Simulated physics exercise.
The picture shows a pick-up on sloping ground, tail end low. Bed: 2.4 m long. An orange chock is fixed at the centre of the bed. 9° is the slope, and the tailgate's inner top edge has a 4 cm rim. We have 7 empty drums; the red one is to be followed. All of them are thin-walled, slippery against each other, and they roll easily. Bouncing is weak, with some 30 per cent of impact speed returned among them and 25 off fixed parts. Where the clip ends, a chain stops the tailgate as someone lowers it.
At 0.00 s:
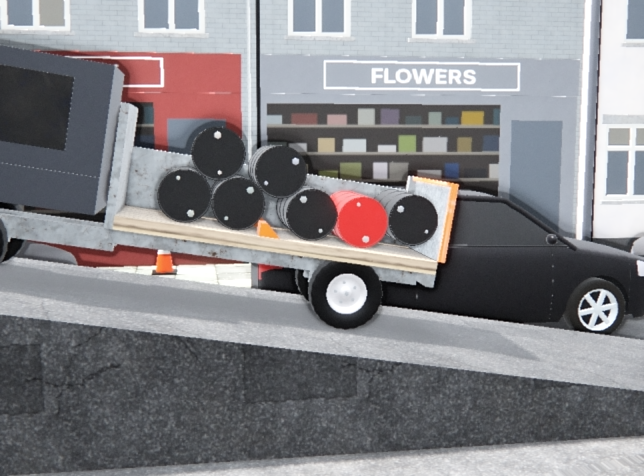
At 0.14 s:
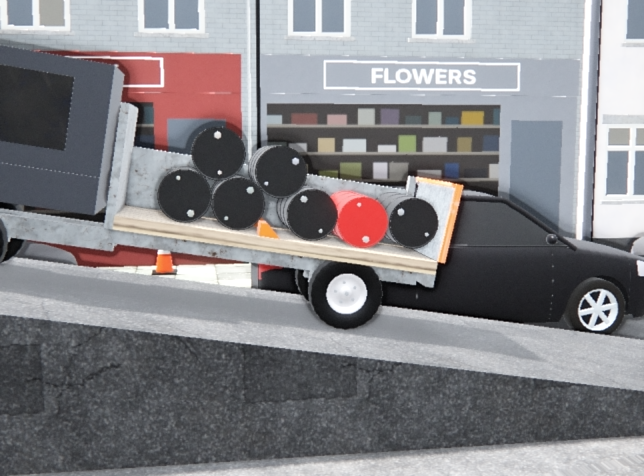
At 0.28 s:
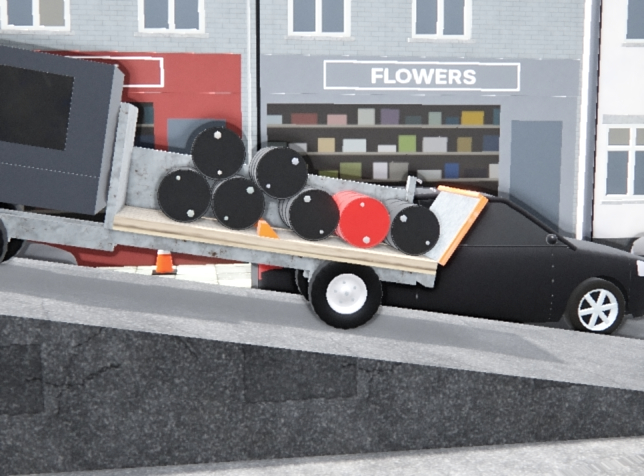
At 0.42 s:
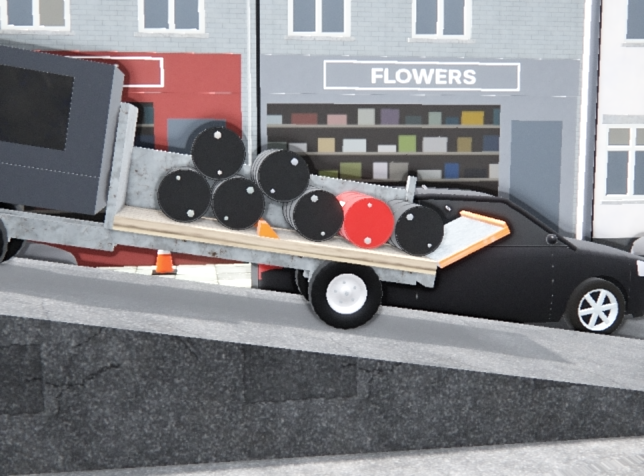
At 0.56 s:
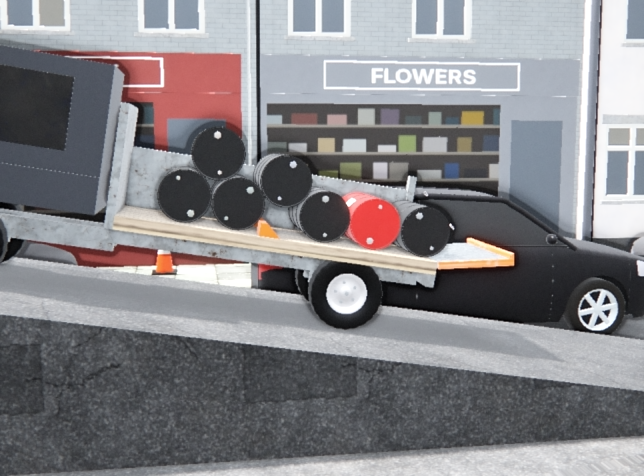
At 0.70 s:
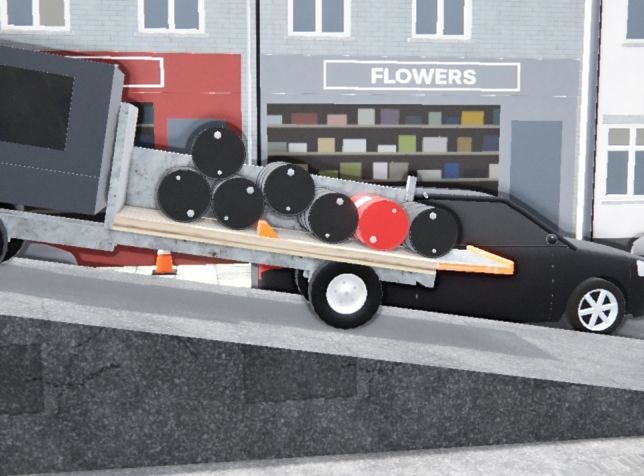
On a sloping street outside a flower shop, the orange-edged tailgate of a pick-up loaded with black drums and one red drum swings down past level, and the red drum and those beside it shift slightly right.
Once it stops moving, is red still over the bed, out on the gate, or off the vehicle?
Once it stops, it is off the vehicle.
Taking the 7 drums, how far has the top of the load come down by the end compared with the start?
0 cm.
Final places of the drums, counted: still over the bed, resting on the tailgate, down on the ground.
3 / 0 / 4.
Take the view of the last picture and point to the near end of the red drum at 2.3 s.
Near (526, 244).
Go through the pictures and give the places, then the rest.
In the first picture, red at (363, 223); gate 81° above level, tip at (454, 186); 5 of the 7 make up the bottom layer on the bed.
In the second picture, red at (363, 223); gate 77° above level, tip at (459, 188).
In the third picture, red at (365, 223); gate 56° above level, tip at (483, 200).
In the fourth picture, red at (370, 224); gate 26° above level, tip at (506, 231).
In the fifth picture, red at (376, 225); gate 1° above level, tip at (511, 262).
In the sixth picture, red at (384, 226); gate 5° below level, tip at (510, 270).
After 1.4 s, red is on the gate, 10 cm past the hinge, rolling right; 0 of 7 are out.
After 2.3 s, red is dropping off the gate; 2 of 7 are out.
At rest (5.4 s), red is off the vehicle; 4 of 7 are out.
